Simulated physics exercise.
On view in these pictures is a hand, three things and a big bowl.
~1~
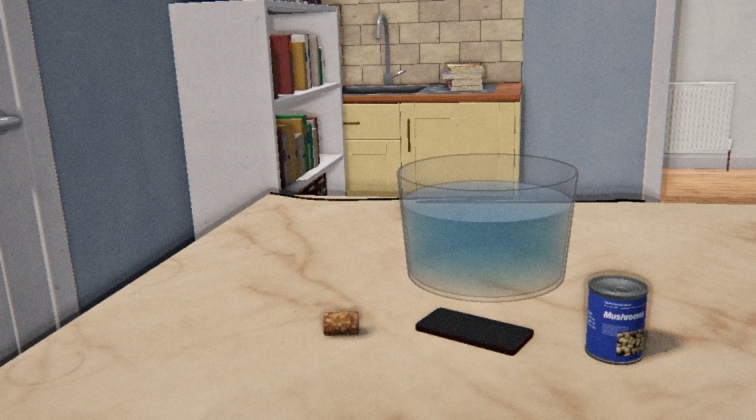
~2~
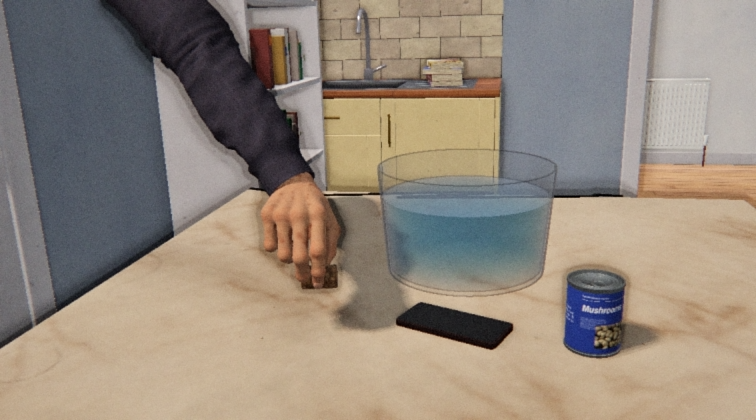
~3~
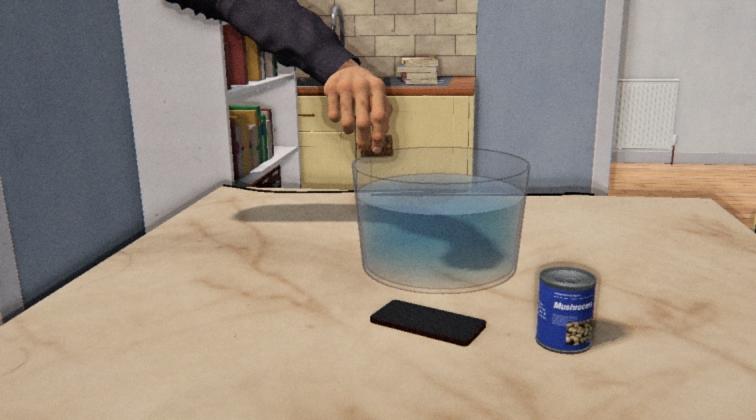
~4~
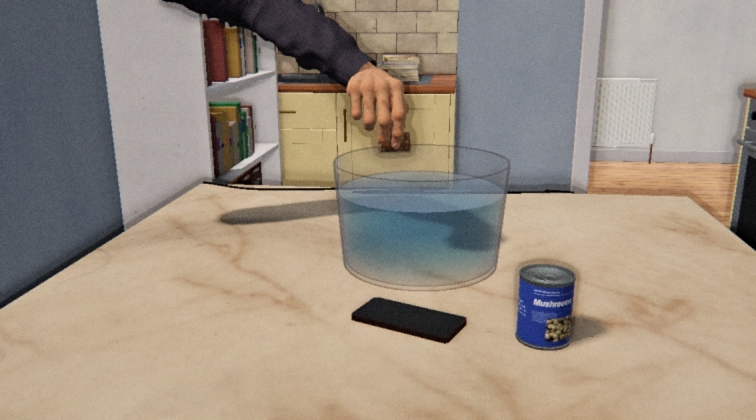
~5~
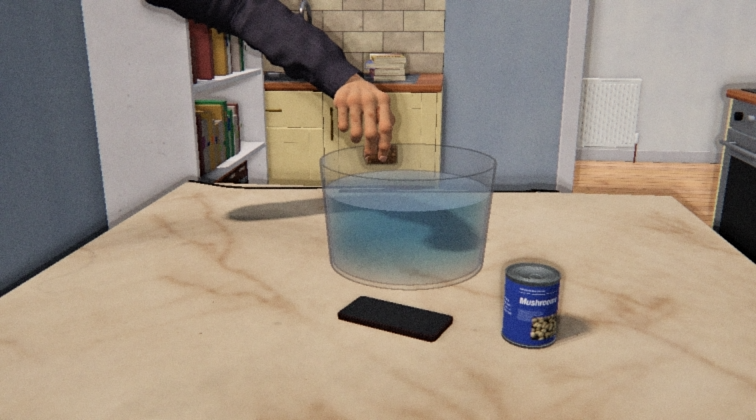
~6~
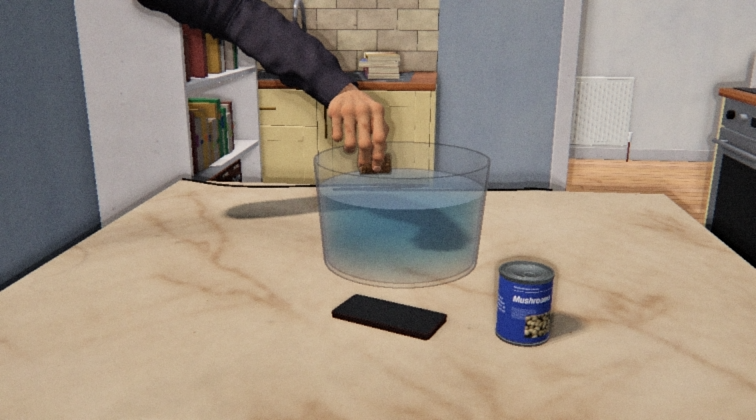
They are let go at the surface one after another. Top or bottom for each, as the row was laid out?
Going from the left, the first one keeps afloat, the next one heads down, and the last one heads down.
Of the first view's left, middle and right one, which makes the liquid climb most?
That is the rightmost piece.
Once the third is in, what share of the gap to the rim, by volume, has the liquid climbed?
16 %.
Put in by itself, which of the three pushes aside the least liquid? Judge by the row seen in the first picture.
Result: The left-hand body.
Shortly, the cork bobs at the top.
Then, the phone ends at the bottom.
At the finish, the tin of food ends at the bottom; afloat, cork.
